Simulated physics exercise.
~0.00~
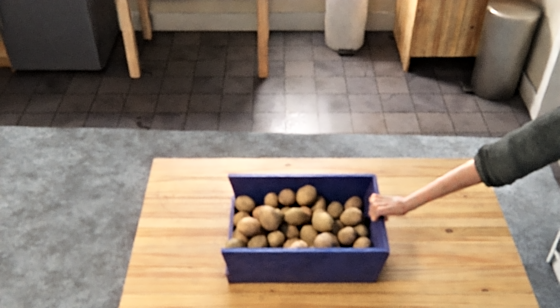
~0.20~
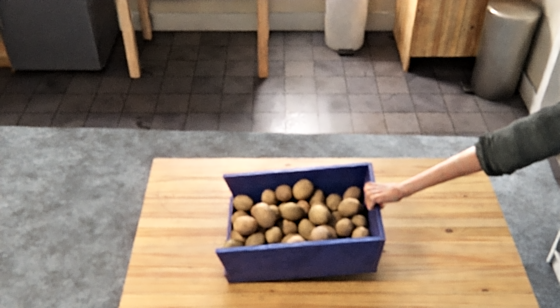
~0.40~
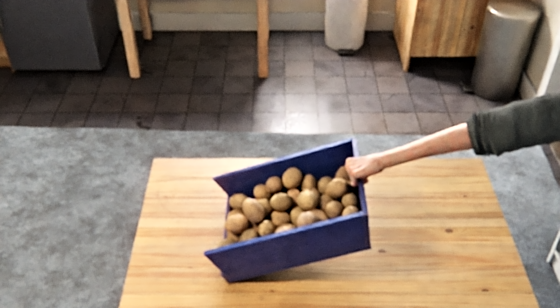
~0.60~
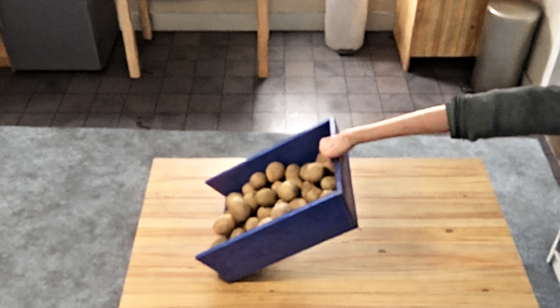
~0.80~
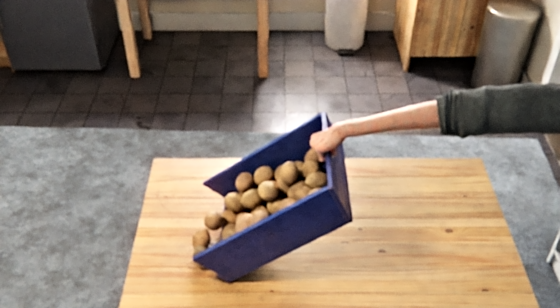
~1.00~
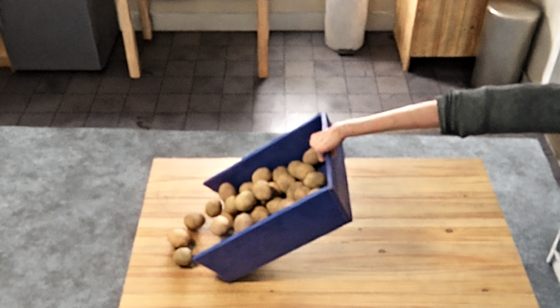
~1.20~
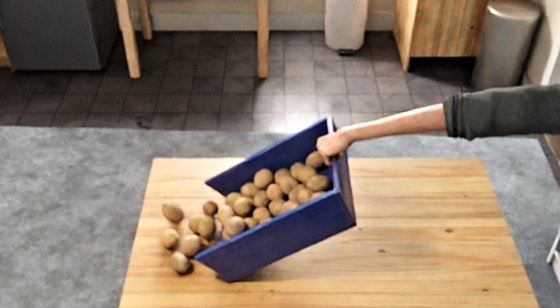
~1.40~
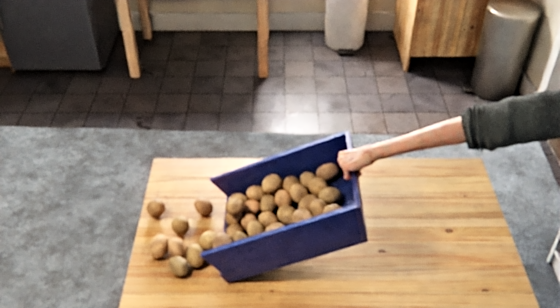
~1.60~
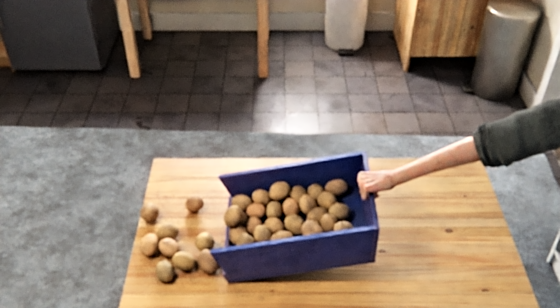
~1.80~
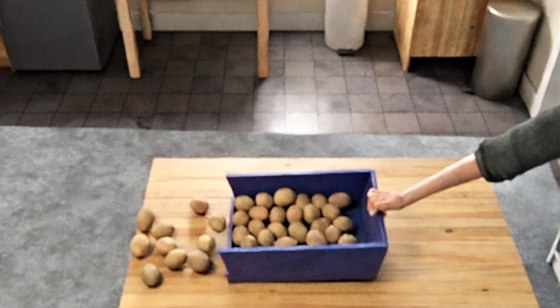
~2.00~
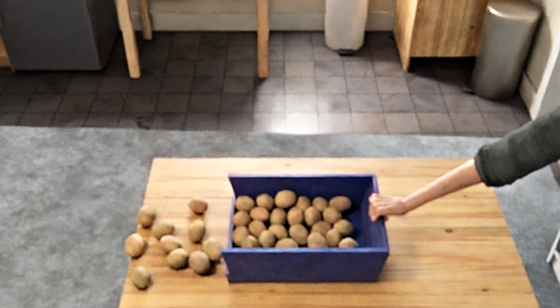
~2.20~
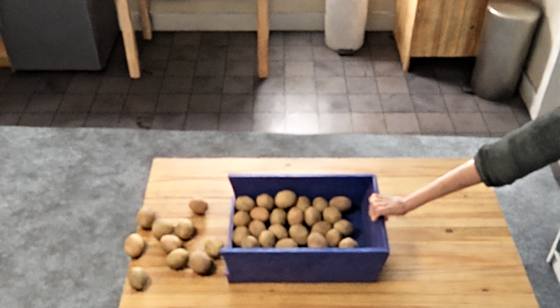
A blue tub full of potatoes was tipped up at its right end by a hand, and some potatoes tumbled out over the low left side onto the wooden table before the hand lowered it flat again, with most still inside.
